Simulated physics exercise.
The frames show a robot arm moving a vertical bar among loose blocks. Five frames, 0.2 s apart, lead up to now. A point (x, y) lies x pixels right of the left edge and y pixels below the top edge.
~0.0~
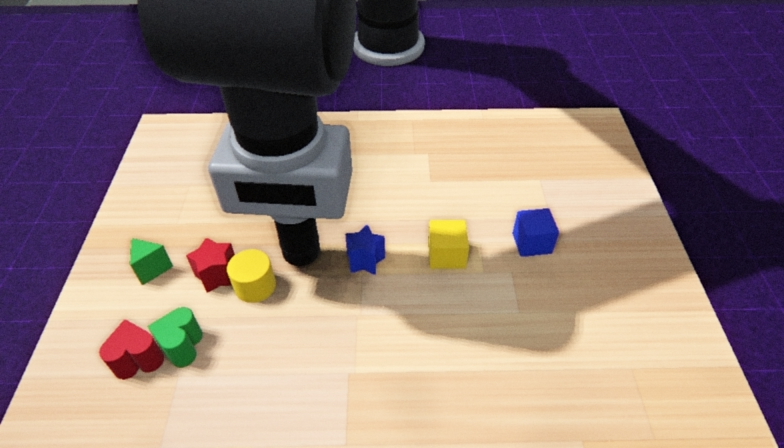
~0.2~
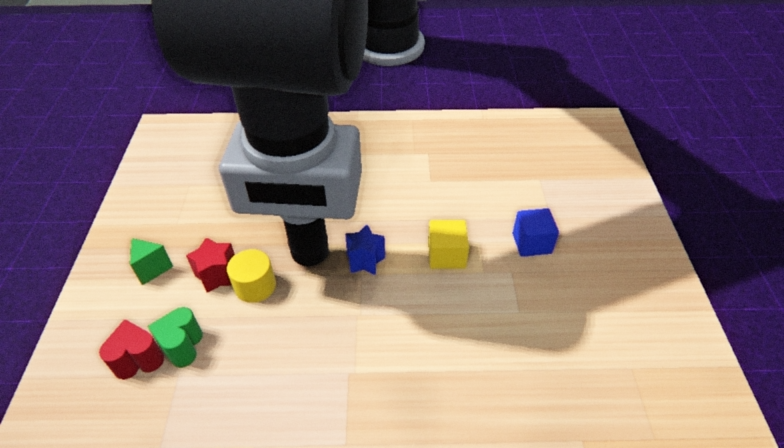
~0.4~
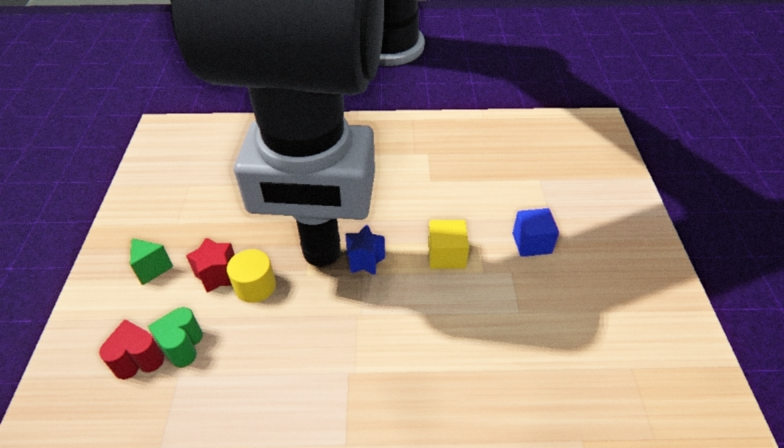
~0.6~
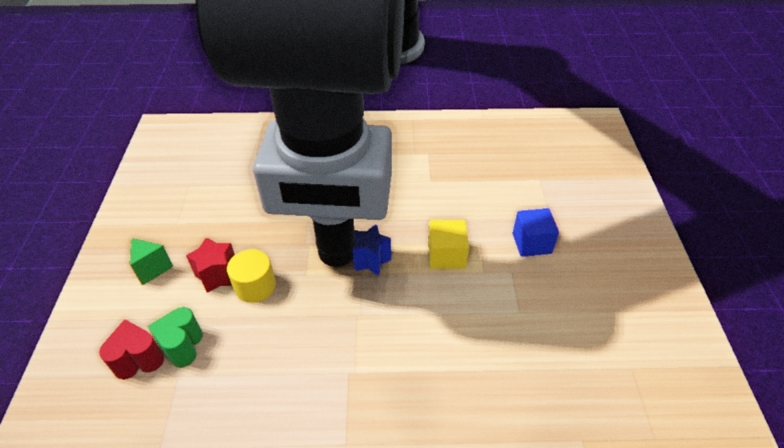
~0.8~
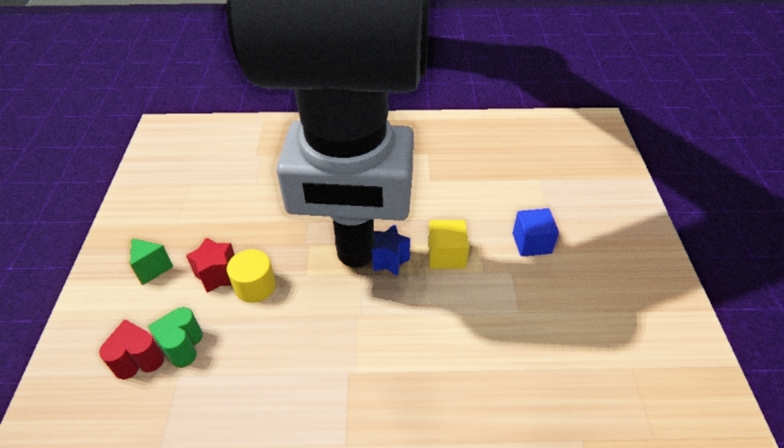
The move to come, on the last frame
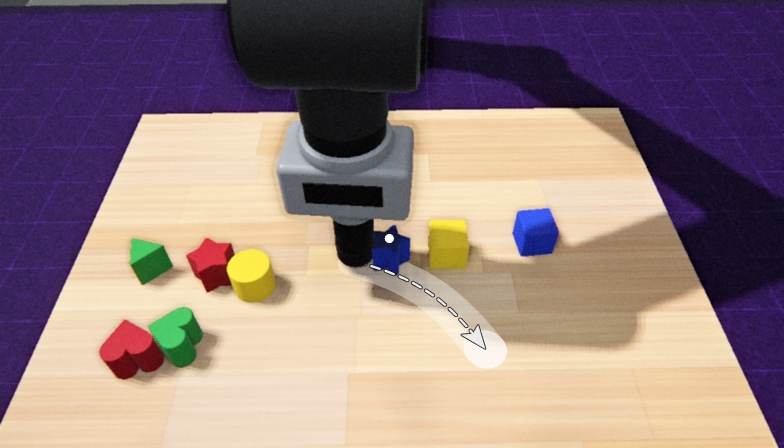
The video shows a robot arm moving a dark vertical bar rightward across a wooden surface among loose coloured blocks, meeting a blue star block and pushing it a short way right, closer to a yellow block.
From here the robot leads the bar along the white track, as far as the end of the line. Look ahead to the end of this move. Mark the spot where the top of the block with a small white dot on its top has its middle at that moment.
The centre of its top face lies at (465, 259).
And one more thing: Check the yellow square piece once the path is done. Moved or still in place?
It is moved off its spot.
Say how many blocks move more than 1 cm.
Blocks moved: Two.
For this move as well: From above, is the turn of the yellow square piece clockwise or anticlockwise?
Anticlockwise.
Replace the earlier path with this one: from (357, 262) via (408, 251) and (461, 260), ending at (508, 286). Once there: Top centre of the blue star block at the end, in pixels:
It should be at (549, 264) by then.
The line goes from (357, 262) via (405, 279) and (448, 308), ending at (485, 349); the dot is on the blue star block.
What follows on the original path. One third of the way, bar at (407, 272); blue star block at (440, 249), turned 15° anticlockwise; yellow square piece at (470, 231), turned 35° anticlockwise.
Two thirds of the way, bar at (450, 300); blue star block at (465, 259), turned 55° anticlockwise; yellow square piece at (478, 230), turned 60° anticlockwise.
At the end, bar at (487, 341); blue star block at (465, 259), turned 55° anticlockwise; yellow square piece at (478, 230), turned 60° anticlockwise.
